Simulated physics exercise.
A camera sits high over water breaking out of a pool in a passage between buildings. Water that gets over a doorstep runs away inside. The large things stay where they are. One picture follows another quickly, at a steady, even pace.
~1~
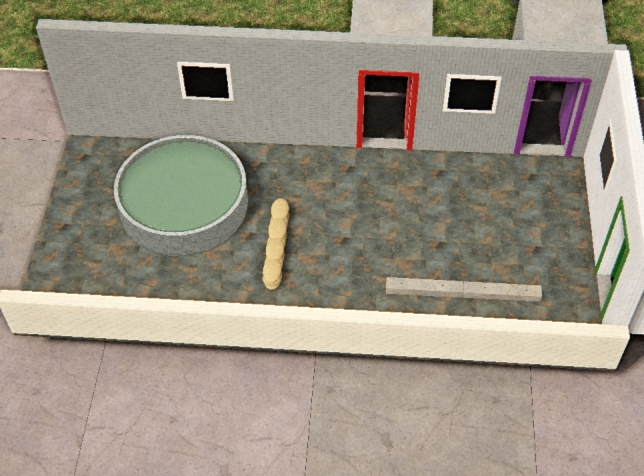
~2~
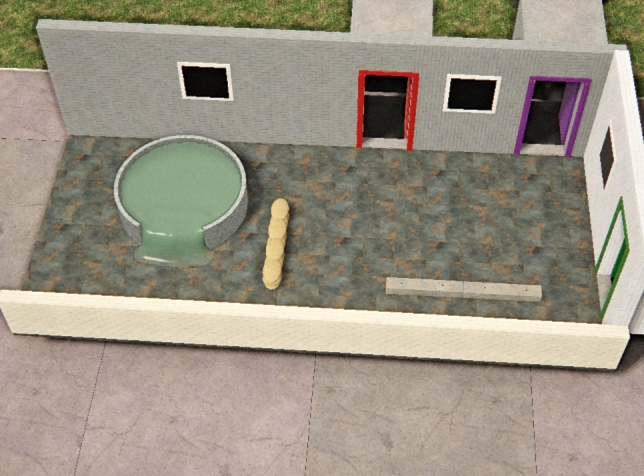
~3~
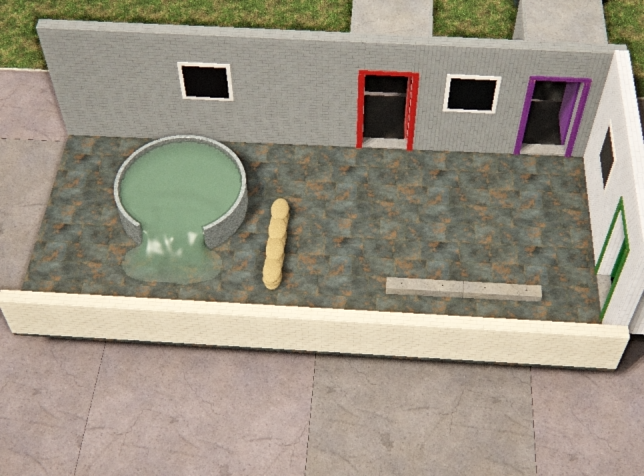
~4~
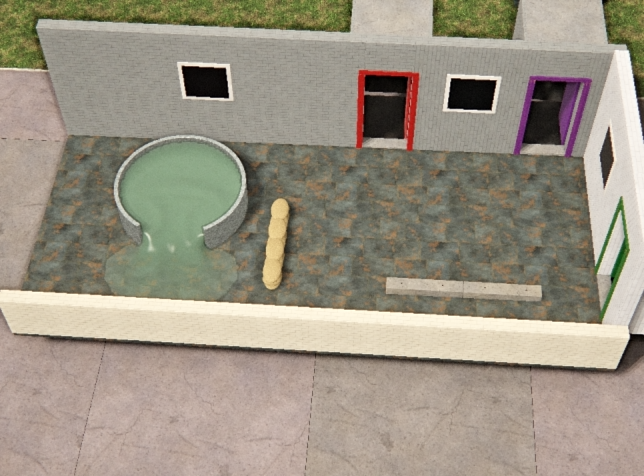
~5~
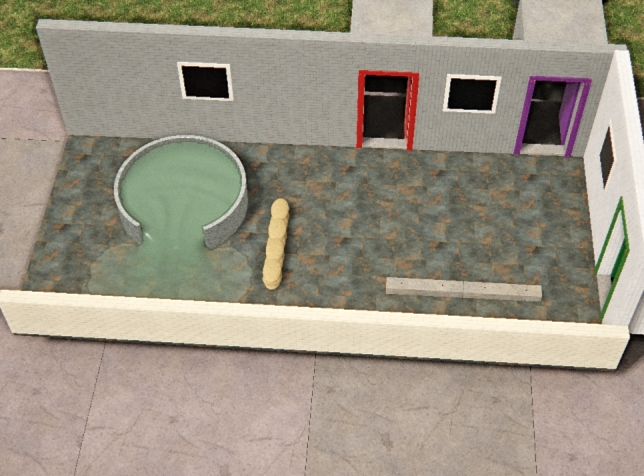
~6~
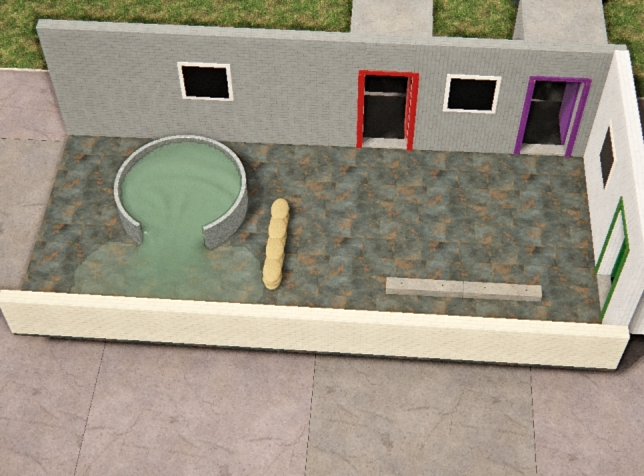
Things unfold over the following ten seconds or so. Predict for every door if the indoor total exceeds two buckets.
Prediction: The red door does not exceed it, the purple door does not exceed it, the green door exceeds it.
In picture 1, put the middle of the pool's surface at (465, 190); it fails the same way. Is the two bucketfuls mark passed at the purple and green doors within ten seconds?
Log - purple door: Limit exceeded; green door: Limit exceeded.
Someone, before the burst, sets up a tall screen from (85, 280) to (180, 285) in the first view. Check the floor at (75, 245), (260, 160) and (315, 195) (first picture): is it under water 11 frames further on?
Taking the points in order - wetted, unwetted, unwetted.
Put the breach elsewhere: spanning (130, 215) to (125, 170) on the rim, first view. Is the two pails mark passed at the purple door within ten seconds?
I reckon the purple one doesn't reach it.
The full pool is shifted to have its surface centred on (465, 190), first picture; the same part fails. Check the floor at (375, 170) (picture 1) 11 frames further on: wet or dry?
Outcome at that point: Left alone.
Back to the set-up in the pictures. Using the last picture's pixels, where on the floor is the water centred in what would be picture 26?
About (204, 252).
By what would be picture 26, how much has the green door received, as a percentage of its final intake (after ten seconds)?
Roughly 0 percent.
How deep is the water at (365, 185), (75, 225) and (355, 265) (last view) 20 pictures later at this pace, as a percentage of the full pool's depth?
In the order asked, some 0, 2 and 4 in a hundred.
A moment on, water covers 15 % of the floor; the red door not reached, the purple door not reached, the green door not reached.
Next, water covers 20 % of the floor; the red door not reached, the purple door not reached, the green door not reached.
Then, water covers 35 % of the floor; the red door not reached, the purple door not reached, the green door not reached.
Later, water covers 55 % of the floor; the red door not reached, the purple door not reached, the green door under two buckets in.
In the end, water covers 70 % of the floor; the red door wet at the sill, nothing in, the purple door wet at the sill, nothing in, the green door over two buckets in.
